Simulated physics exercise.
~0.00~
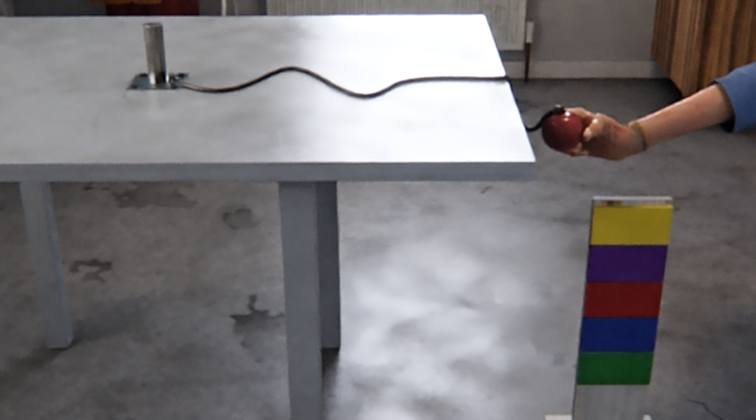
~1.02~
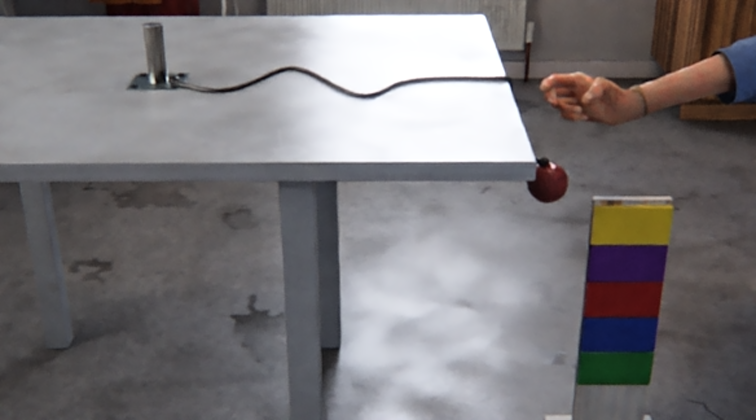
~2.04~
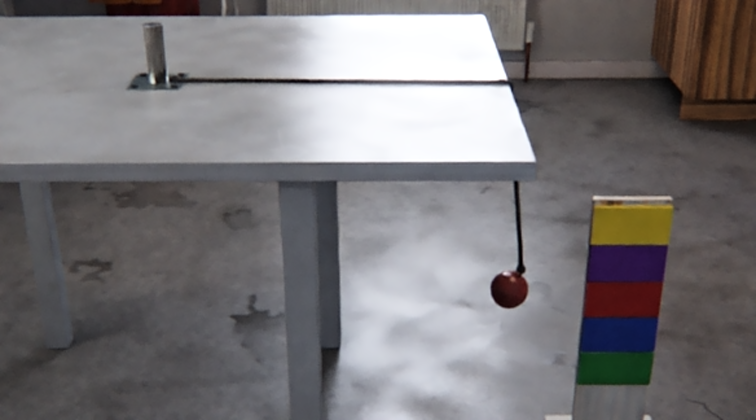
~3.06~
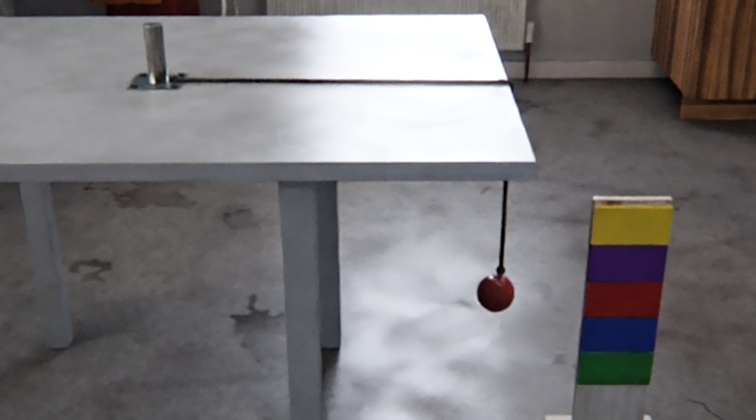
Red ball on a dark cord dropping from a hand off the table edge, pulling the cord taut and hanging level with the red band.
